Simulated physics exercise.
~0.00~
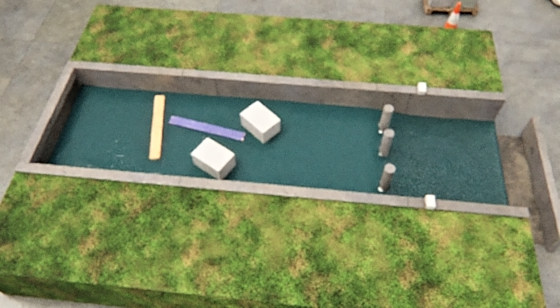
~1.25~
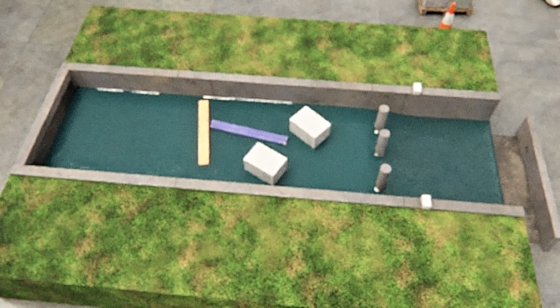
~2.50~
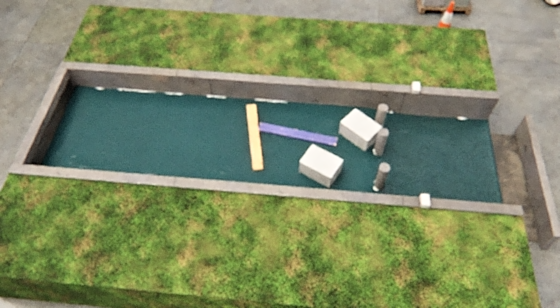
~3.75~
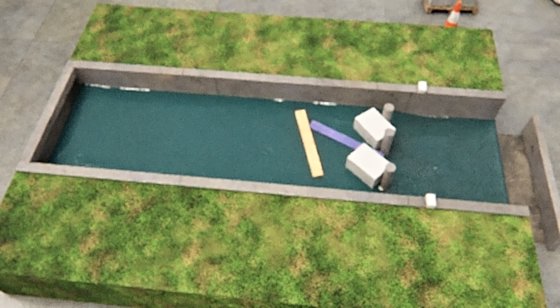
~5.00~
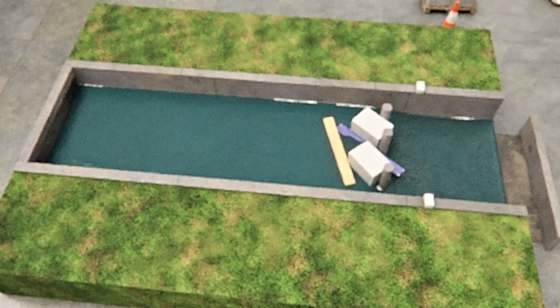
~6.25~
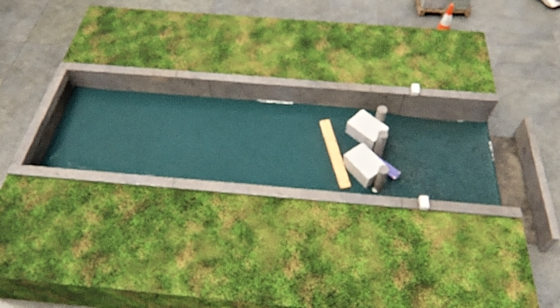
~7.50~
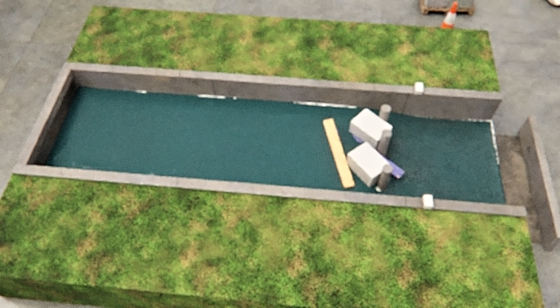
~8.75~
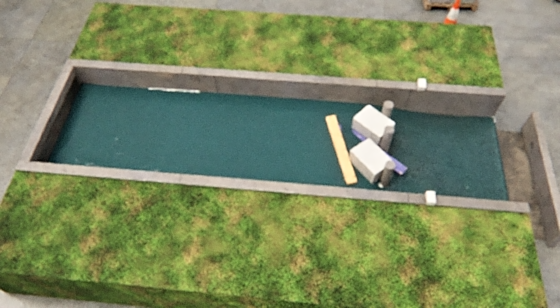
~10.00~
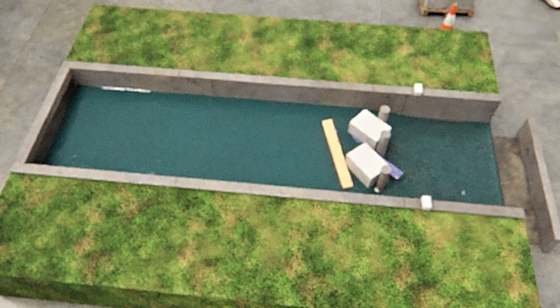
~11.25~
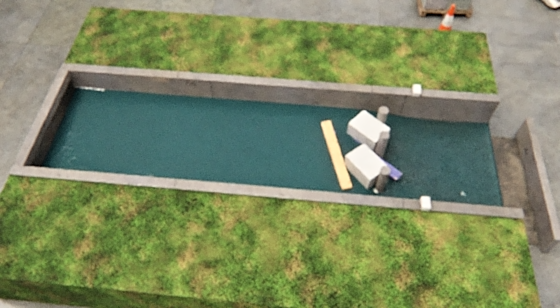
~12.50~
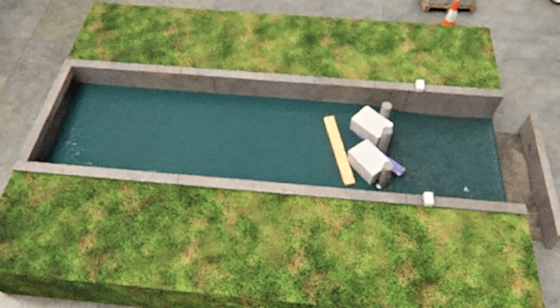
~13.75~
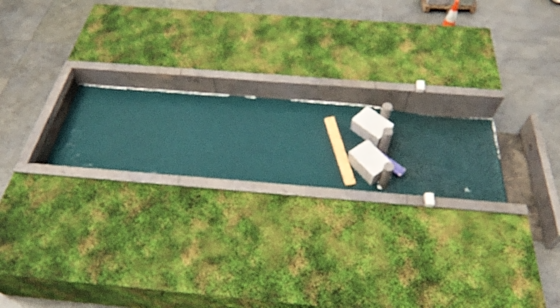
The clip opens on a walled channel of dark green water between two grassy banks, with a yellow plank, a blue plank and two white crates floating toward the left and middle. All four drift steadily right toward a row of three upright grey posts. The crates reach the posts first and stop against them, while the planks close in behind. The blue plank slides in among the crates and posts, its end poking out past them, and the yellow plank settles at a slant just to the left. The jam then holds still, short of the white marks on the banks.
